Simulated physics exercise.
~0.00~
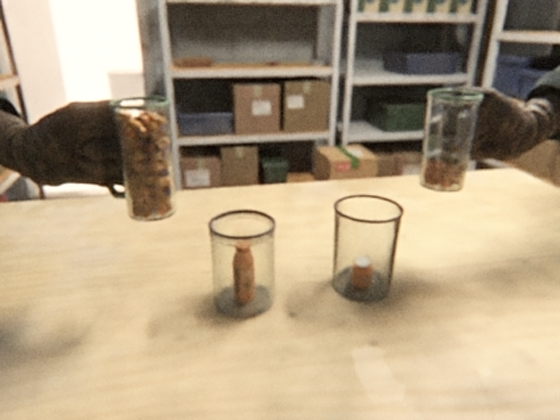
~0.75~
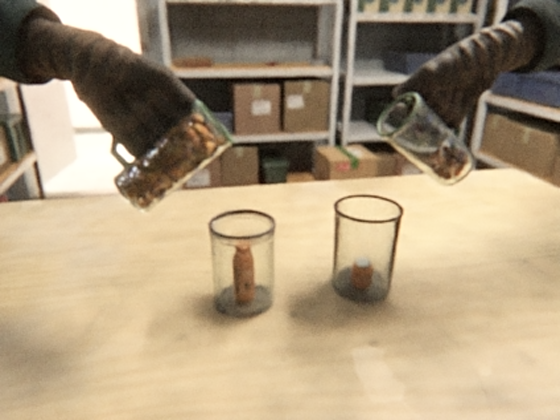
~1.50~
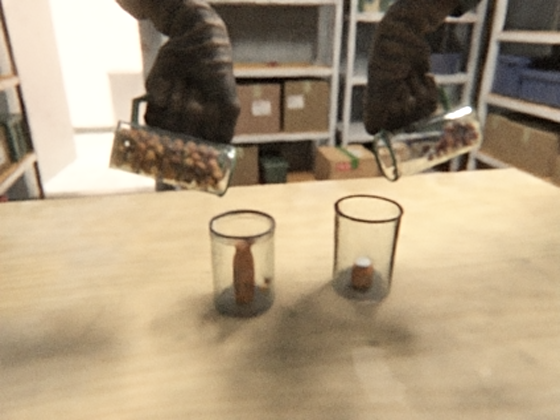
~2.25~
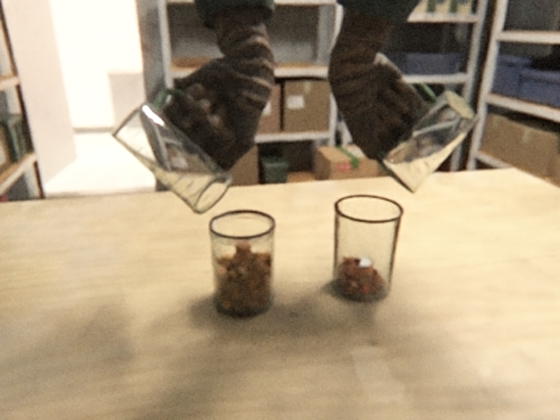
On a wooden table before storage shelves, two dark-gloved hands tipped cups of loose brownish bits into two clear containers, each holding a small object. The left ended about two thirds full, the right nearly empty, with both objects still showing.
